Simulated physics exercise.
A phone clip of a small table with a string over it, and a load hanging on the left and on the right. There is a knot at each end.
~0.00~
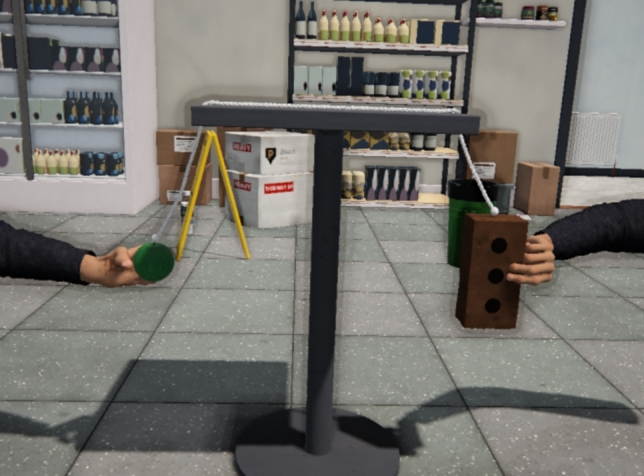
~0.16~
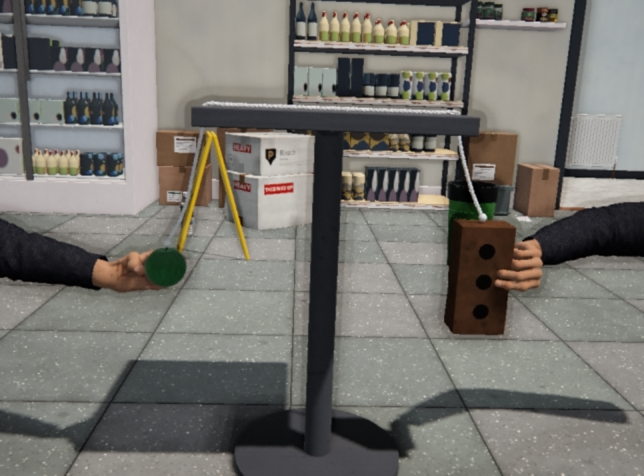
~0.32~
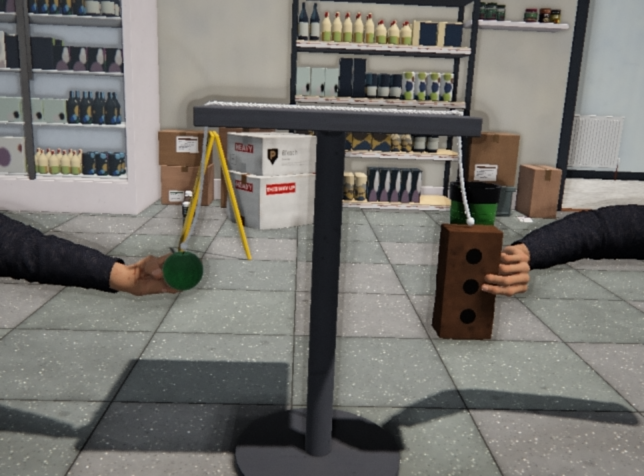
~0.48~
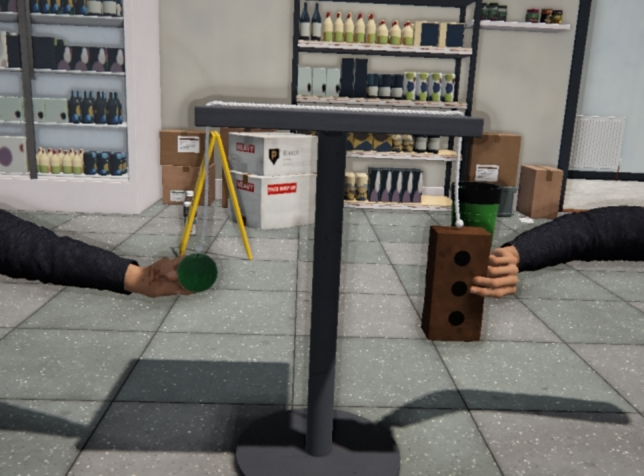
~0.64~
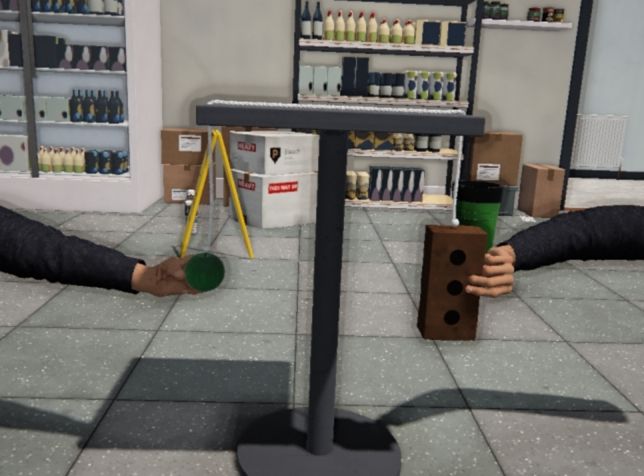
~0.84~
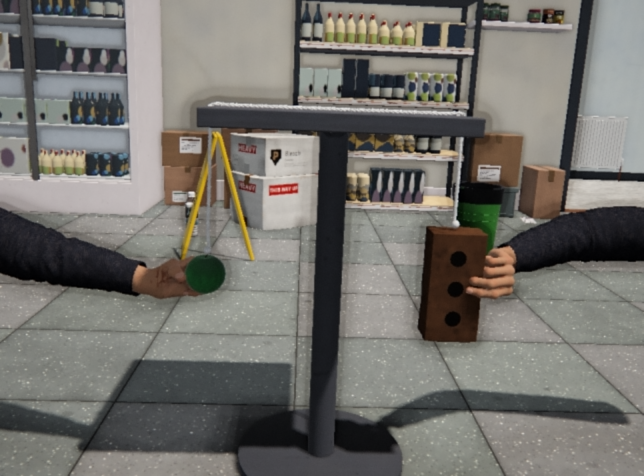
Two dark-sleeved arms reach in from the left and right sides of a grey-tiled shop, seen from the front at about table height, with bottle-lined shelves and stacked boxes behind. The left hand holds a round green object and the right a brown brick with dark holes, either side of a dark pedestal table with pale string at its edges. Both hands move their loads inward and slightly down, then barely move.
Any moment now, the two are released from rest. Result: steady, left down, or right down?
Right down.
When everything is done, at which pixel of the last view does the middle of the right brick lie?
Close to (478, 443).
After 1.52 s, left apple pulled up onto the top; right brick down on the floor near (418, 434).
After 2.02 s, left apple down on the floor; right brick down on the floor near (444, 429).
In the end, left apple down on the floor; right brick down on the floor near (478, 443). The string slides rightwards.
